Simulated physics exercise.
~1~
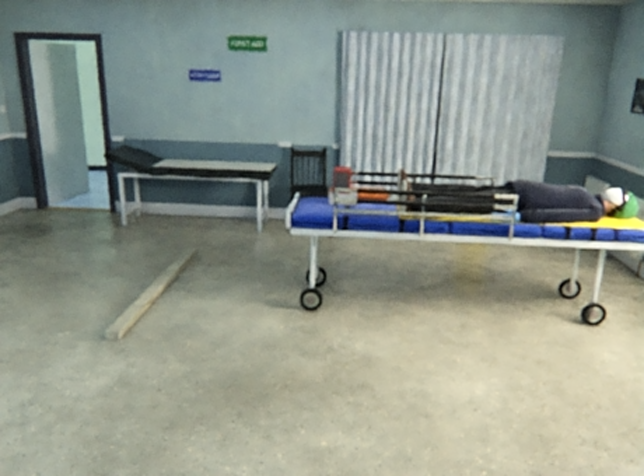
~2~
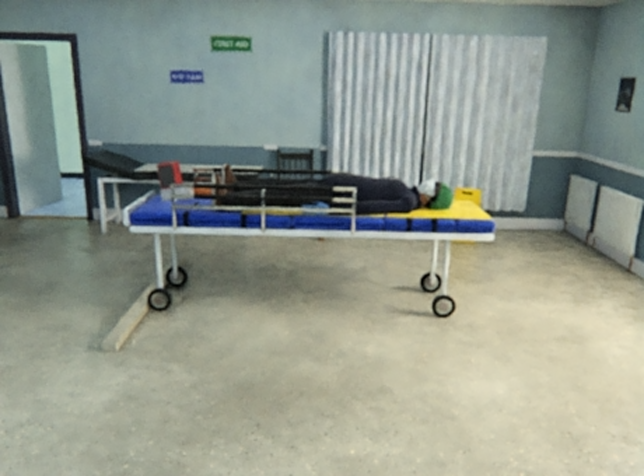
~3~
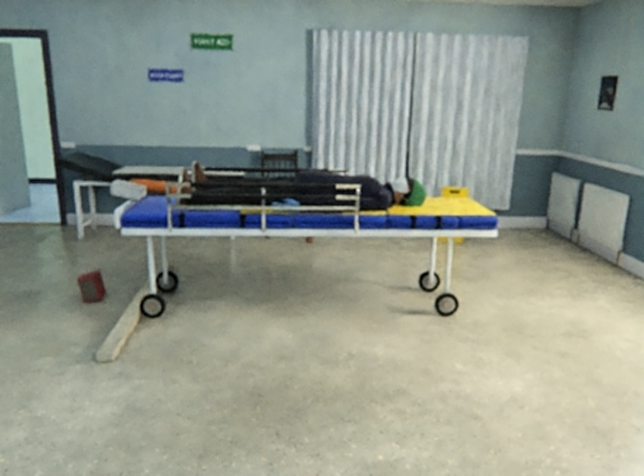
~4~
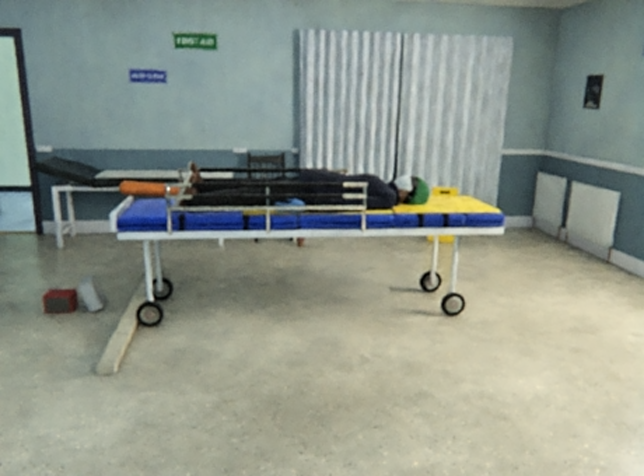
A wheeled gurney with a blue and yellow mattress carries a person in dark clothes, lying with head to the right, through a grey-blue first aid room seen from the side. A red block, a whitish box and an orange cylinder sit near the feet at the left end. The gurney rolls left and its leading wheels meet a pale sill on the floor, where it stops. The red block drops off the left end first, then the whitish box follows. Both end on the floor at left, while the person and orange cylinder remain aboard.
